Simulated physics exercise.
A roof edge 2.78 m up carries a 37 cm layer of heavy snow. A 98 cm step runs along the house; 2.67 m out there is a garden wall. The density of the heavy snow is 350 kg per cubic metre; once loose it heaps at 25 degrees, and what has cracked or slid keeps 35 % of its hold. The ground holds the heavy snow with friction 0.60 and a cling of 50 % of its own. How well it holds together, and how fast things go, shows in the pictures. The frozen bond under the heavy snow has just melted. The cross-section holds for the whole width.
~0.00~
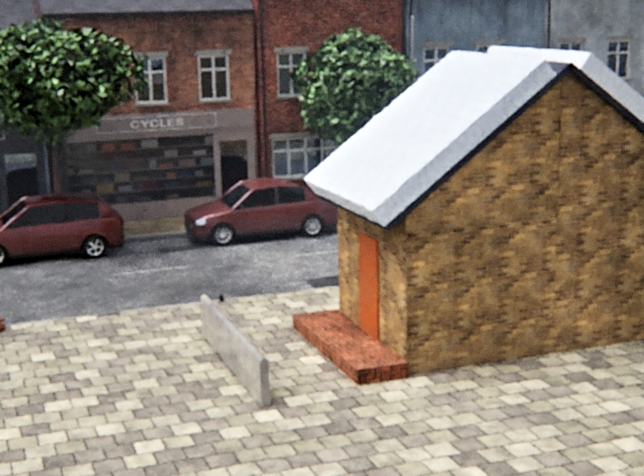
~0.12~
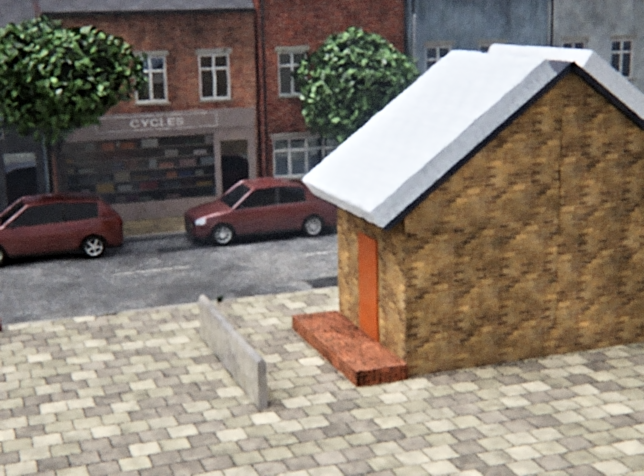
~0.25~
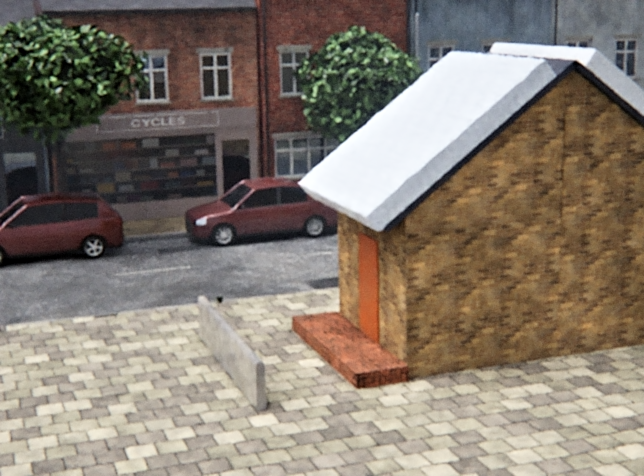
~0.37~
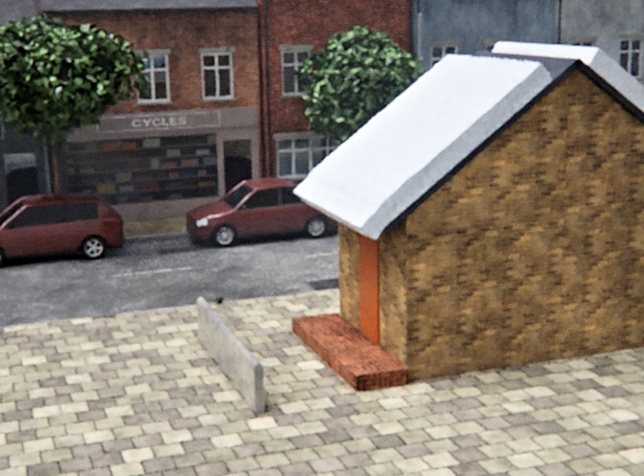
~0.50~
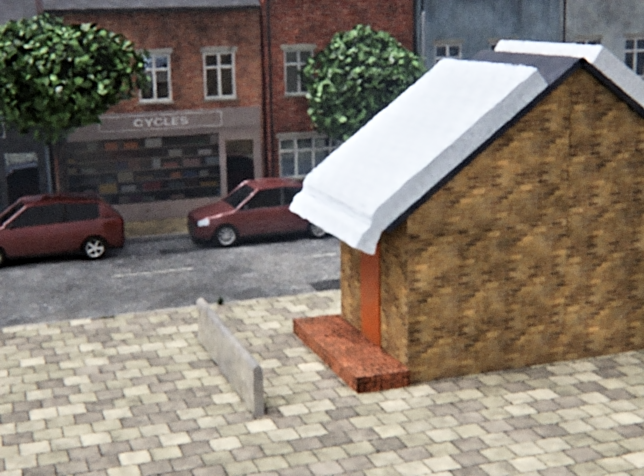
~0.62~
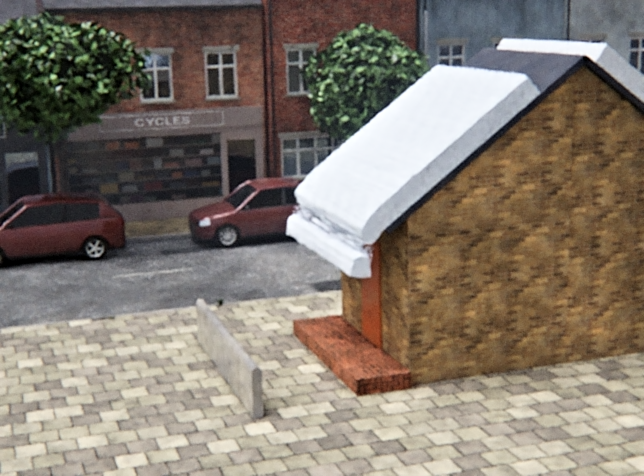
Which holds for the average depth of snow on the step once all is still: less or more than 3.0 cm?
It comes out more than 3.0 cm.
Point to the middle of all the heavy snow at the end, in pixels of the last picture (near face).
Around (293, 387).
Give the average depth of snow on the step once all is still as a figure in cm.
Roughly 15 cm.
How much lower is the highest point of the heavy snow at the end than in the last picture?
Roughly 4.2 m.
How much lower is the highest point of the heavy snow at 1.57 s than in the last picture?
Roughly 2.2 m.
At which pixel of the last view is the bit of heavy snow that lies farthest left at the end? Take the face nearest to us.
Near (26, 442).
By 1.05 s, 68 % of the snow is still up on the roof and 32 % is falling or down.
By 1.57 s, 13 % of the snow is still up on the roof and 87 % is falling or down.
By 2.08 s, none of the snow is still up on the roof and all is falling or down.
By 2.60 s, none of the snow is still up on the roof and all is falling or down.
By 3.20 s, at the end, none of the snow is still up on the roof and the snow on the step is 15 cm deep on average.
